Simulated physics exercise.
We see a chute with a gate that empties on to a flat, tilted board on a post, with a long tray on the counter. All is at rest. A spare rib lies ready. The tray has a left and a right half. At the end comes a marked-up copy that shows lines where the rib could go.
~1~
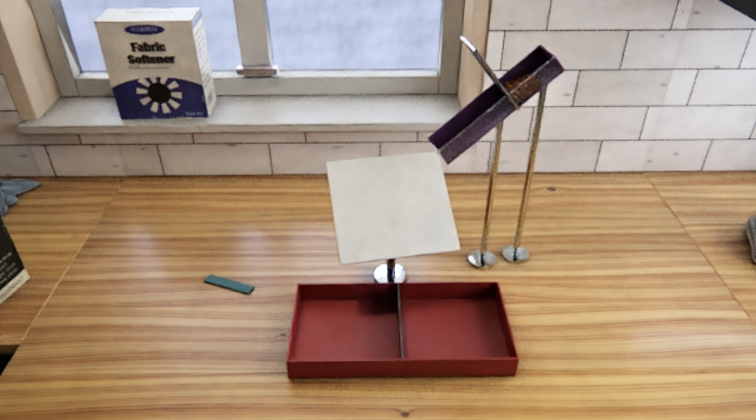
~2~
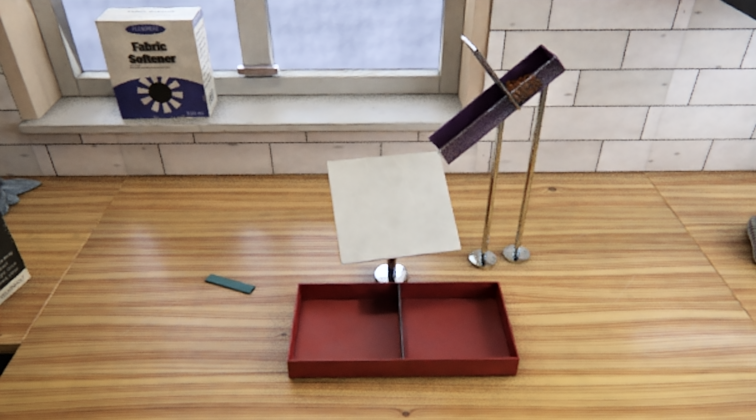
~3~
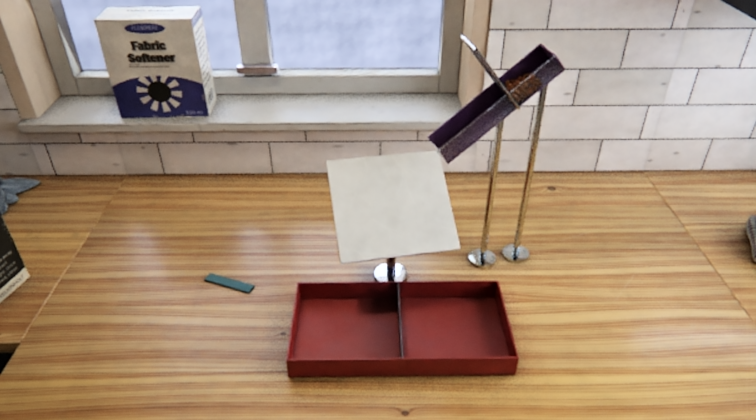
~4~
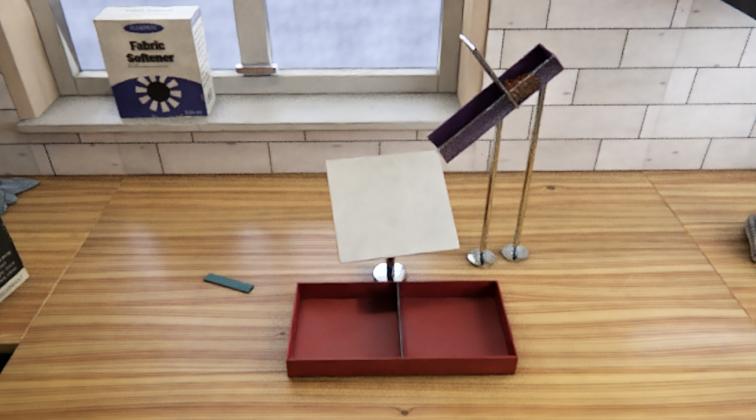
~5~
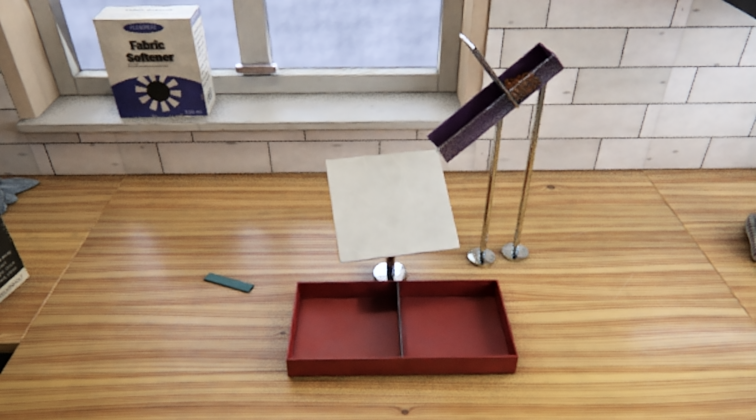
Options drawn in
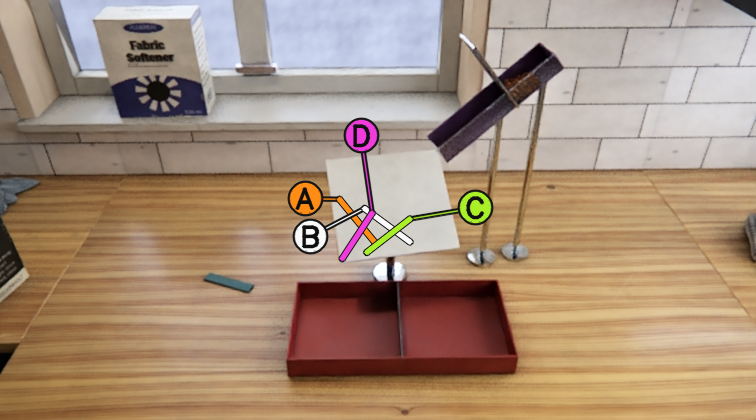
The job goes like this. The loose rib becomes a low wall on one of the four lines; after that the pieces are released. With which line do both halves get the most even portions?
Choose A.
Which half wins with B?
The right half.
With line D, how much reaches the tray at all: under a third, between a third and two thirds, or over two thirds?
Line D gives over two thirds.
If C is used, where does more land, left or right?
The left half.
On the marked copy, line A from (339, 199) to (374, 241); line B from (364, 208) to (410, 242); line C from (410, 218) to (366, 252); line D from (372, 212) to (342, 258).
Choosing A, of what is caught, close to two thirds in the left half, close to a third in the right.
Choosing B, of what is caught, a small share in the left half, all but a few in the right.
Choosing C, of what is caught, all but a few in the left half, only a few in the right.
Choosing D, of what is caught, the bulk in the left half, a small share in the right.
